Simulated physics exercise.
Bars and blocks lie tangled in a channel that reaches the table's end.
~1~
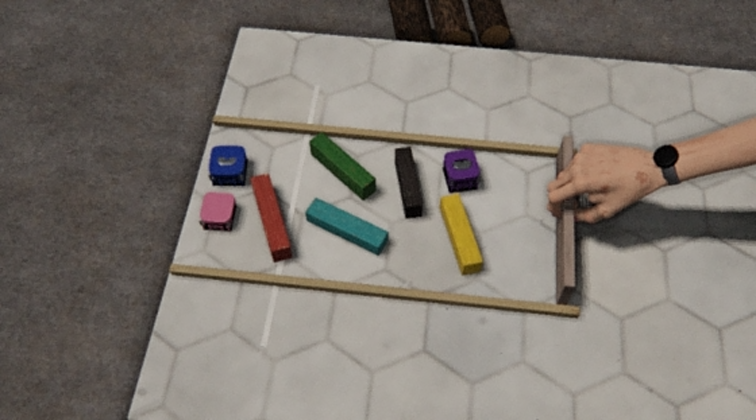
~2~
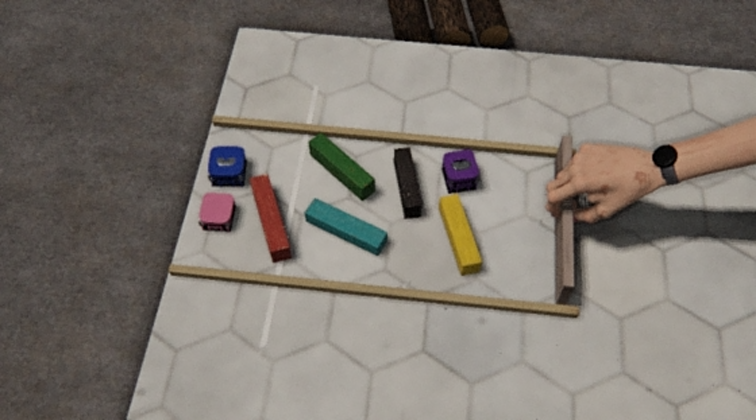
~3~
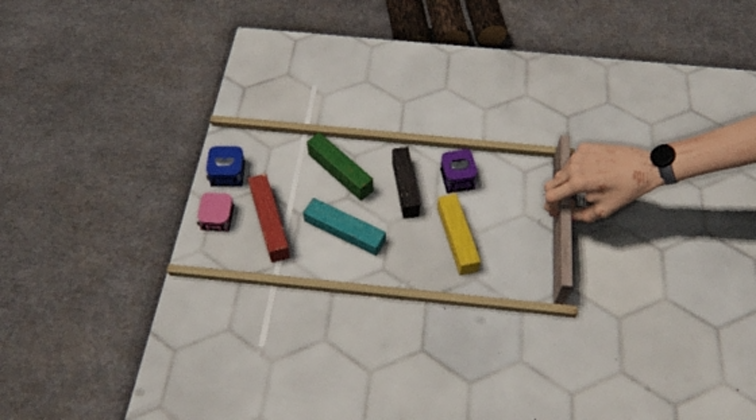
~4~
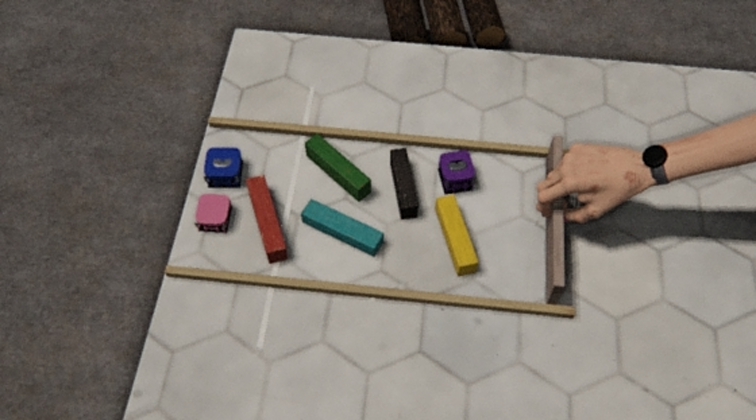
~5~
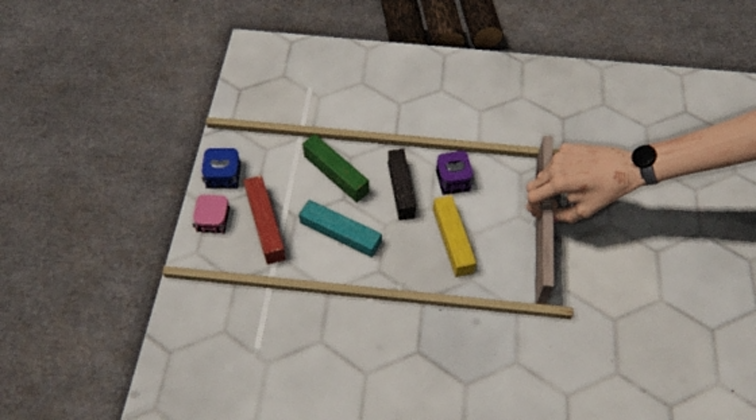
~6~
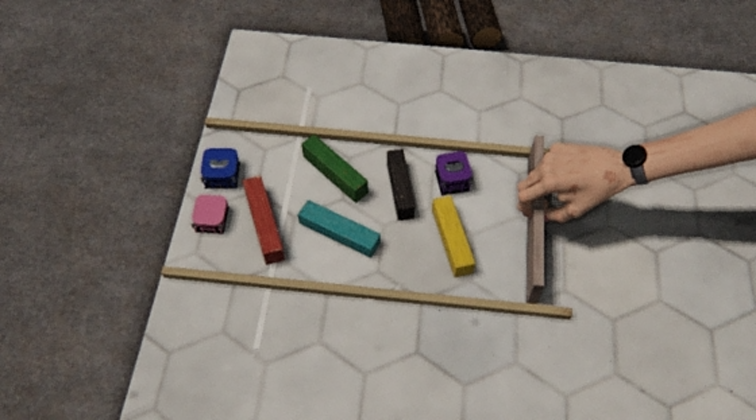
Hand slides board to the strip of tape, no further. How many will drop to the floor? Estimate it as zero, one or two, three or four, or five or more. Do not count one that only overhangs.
What drops is nothing.
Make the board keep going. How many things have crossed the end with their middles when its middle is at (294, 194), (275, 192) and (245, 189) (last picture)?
0, 1 and 3.
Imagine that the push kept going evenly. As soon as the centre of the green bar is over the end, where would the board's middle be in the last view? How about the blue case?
Middle: Roughly (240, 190); roughly (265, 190).
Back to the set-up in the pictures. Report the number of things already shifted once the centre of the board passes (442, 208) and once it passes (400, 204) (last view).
By the first moment it's 2, by the second it's 5.
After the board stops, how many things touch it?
It touches 2.
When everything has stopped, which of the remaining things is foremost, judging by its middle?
The one out in front is the pink case.
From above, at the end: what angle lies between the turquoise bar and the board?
Close to 35°.
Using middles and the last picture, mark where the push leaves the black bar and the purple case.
The black bar at (254, 173), the purple case at (280, 154).
Soon after, none off yet; blue case at rest near (221, 169); pink case at rest near (211, 215); red bar at rest near (263, 219).
After that, none off yet; blue case at rest near (221, 169); pink case at rest near (211, 215); red bar moving near (259, 220).
In the end, the number that fall off is zero.
